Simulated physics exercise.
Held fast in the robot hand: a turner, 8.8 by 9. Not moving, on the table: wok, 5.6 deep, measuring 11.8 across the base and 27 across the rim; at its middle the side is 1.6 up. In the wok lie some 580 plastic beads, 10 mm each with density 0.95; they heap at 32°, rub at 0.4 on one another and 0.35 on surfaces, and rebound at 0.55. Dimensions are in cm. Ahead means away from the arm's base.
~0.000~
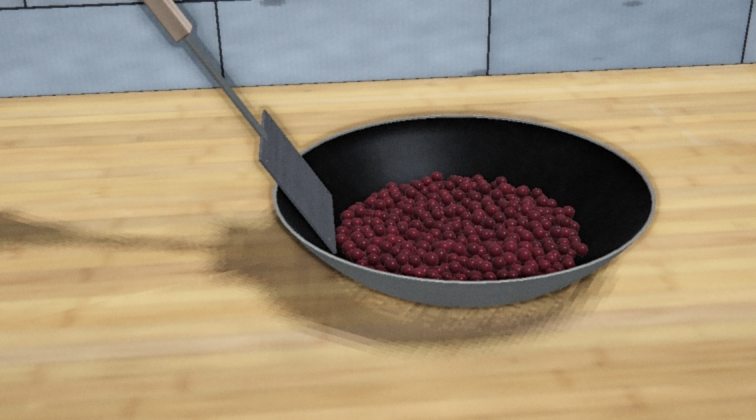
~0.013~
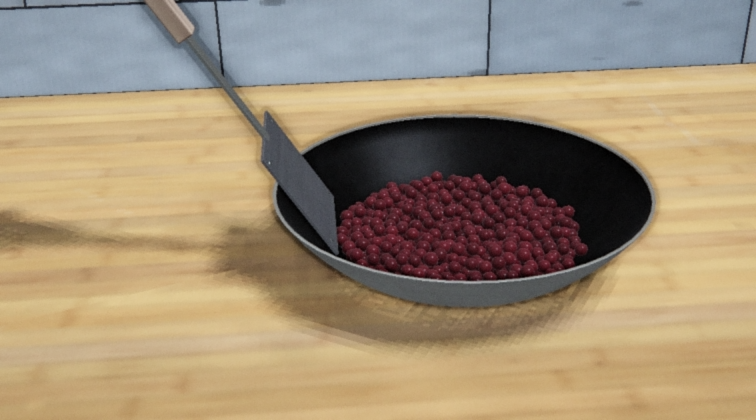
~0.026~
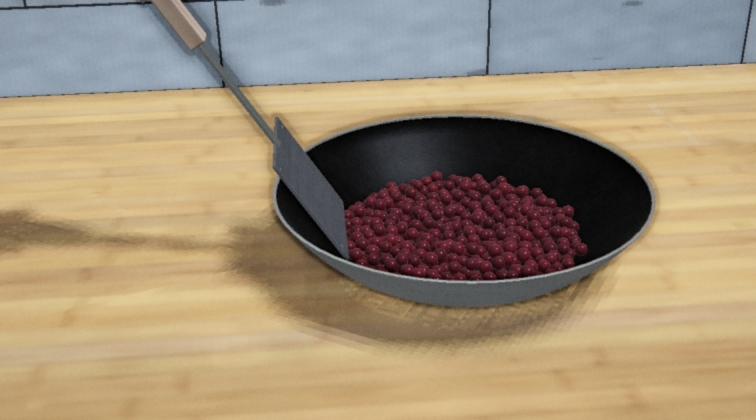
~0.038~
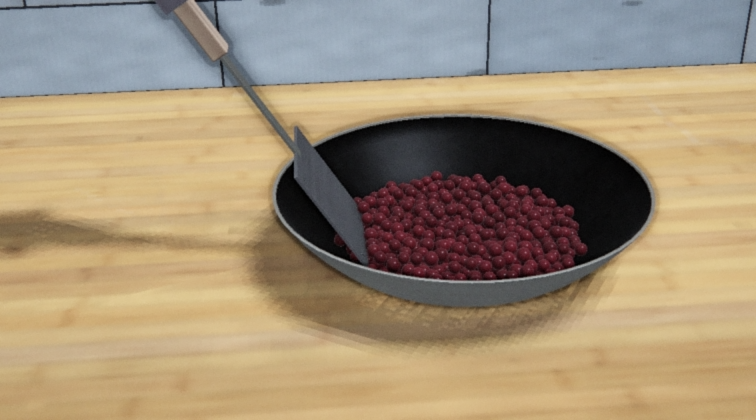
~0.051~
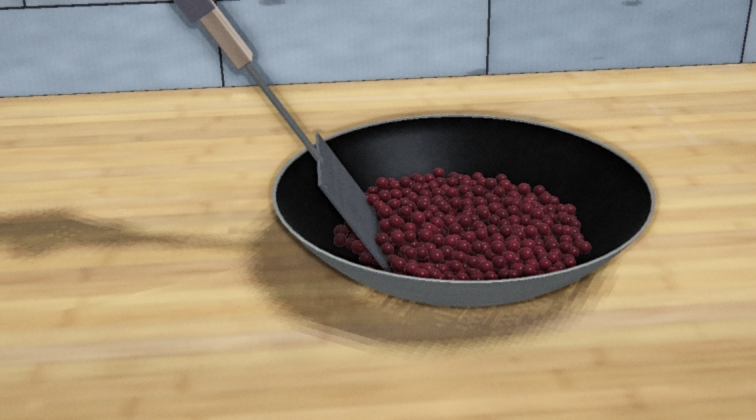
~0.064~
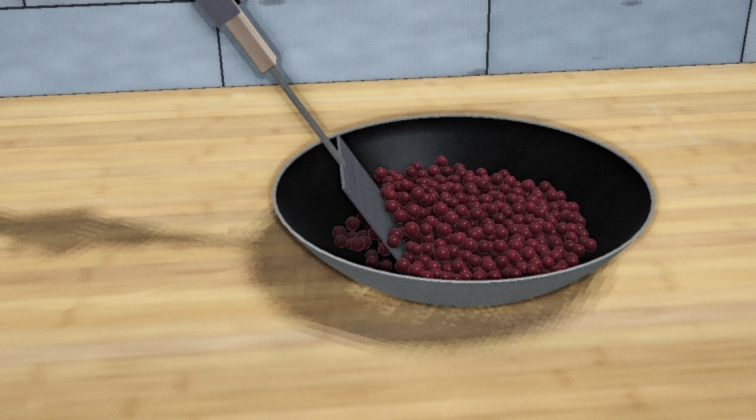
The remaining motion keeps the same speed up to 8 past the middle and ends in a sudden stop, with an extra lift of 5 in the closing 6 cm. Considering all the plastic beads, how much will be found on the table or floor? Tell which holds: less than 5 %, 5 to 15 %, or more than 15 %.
What holds is more than 15 %.
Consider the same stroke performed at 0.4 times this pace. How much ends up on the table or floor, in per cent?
Estimate: Approx. 0 %.
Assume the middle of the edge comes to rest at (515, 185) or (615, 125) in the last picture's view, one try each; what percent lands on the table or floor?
Close to 10 and close to 40 per cent, respectively.
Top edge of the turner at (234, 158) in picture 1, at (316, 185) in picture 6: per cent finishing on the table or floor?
Some 20 per cent.
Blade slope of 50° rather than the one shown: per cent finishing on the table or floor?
Near 20 %.
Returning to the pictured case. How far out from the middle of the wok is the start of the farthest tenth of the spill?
I reckon it's some 110 centimetres.
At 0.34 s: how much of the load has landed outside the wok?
It comes to some 10 in a hundred.
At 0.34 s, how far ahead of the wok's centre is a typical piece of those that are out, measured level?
24 cm.
By 0.09 s, sloping 58°, highest piece 11 above the table; 577 in the wok, 1 on the blade or in flight.
By 0.13 s, sloping 58°, highest piece 15 above the table; 577 in the wok, 1 on the blade or in flight.
By 0.34 s, sloping 58°, highest piece 14 above the table; 443 in the wok, 63 on the table or floor, 72 on the blade or in flight.
By 1.39 s, sloping 58°, highest piece 4 above the table; 443 in the wok, 135 on the table or floor.
Final count, 443 in the wok, 135 on the table or floor. That is 23 % on the table or floor.
